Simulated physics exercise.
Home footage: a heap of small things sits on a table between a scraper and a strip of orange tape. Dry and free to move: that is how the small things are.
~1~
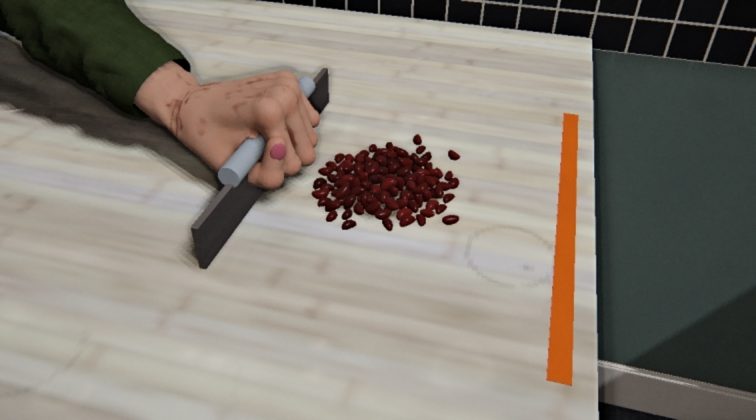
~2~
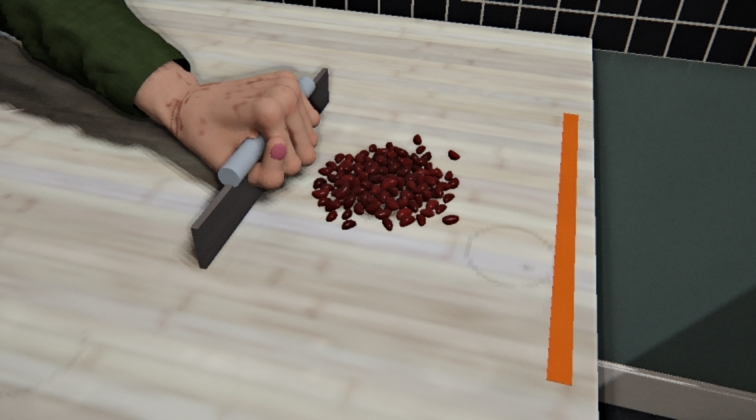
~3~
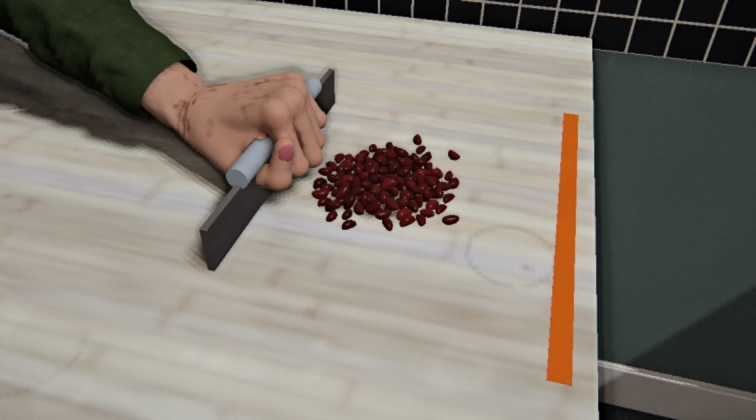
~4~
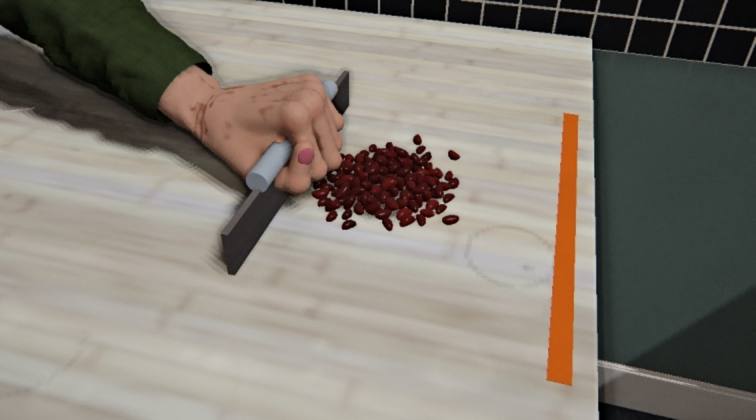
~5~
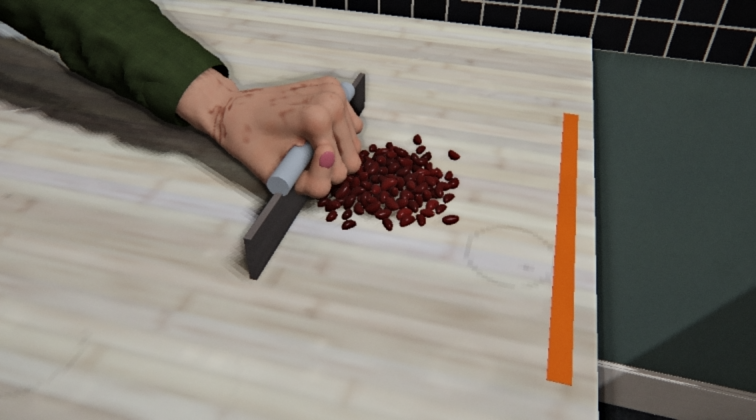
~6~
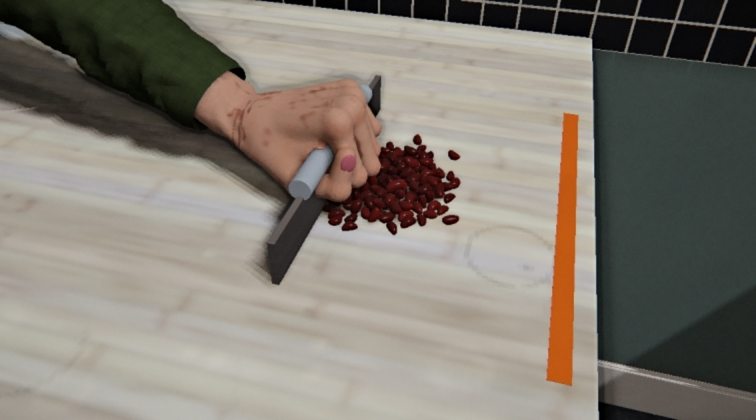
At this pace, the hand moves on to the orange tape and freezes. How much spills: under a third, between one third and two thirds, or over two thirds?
The amount that drops exceeds two thirds.
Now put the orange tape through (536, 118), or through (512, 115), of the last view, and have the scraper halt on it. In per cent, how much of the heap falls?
It would come to 30 percent in the first case and 0 percent in the second.
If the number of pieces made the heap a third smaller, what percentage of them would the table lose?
Some 80 per cent of the pieces.
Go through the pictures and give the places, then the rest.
The first picture shows scraper (211, 230), at rest; orange tape (571, 123), right by the edge; edge at (596, 225); the heap (387, 187), kidney beans.
The second picture shows scraper (211, 230), at rest.
The third picture shows scraper (220, 232); the heap (387, 187).
The fourth picture shows scraper (240, 236).
The fifth picture shows scraper (262, 240); the heap (387, 187).
The sixth picture shows scraper (284, 245); orange tape (571, 123); edge at (596, 225); the heap (391, 188), roughly a third pushed along.
Just after the last frame, scraper still moving, near (461, 162); heap all on the table, its front near (542, 220).
A moment on, scraper stopped at the orange tape; heap the larger part over the edge.
When it is over, scraper stopped at the orange tape; heap the larger part over the edge.
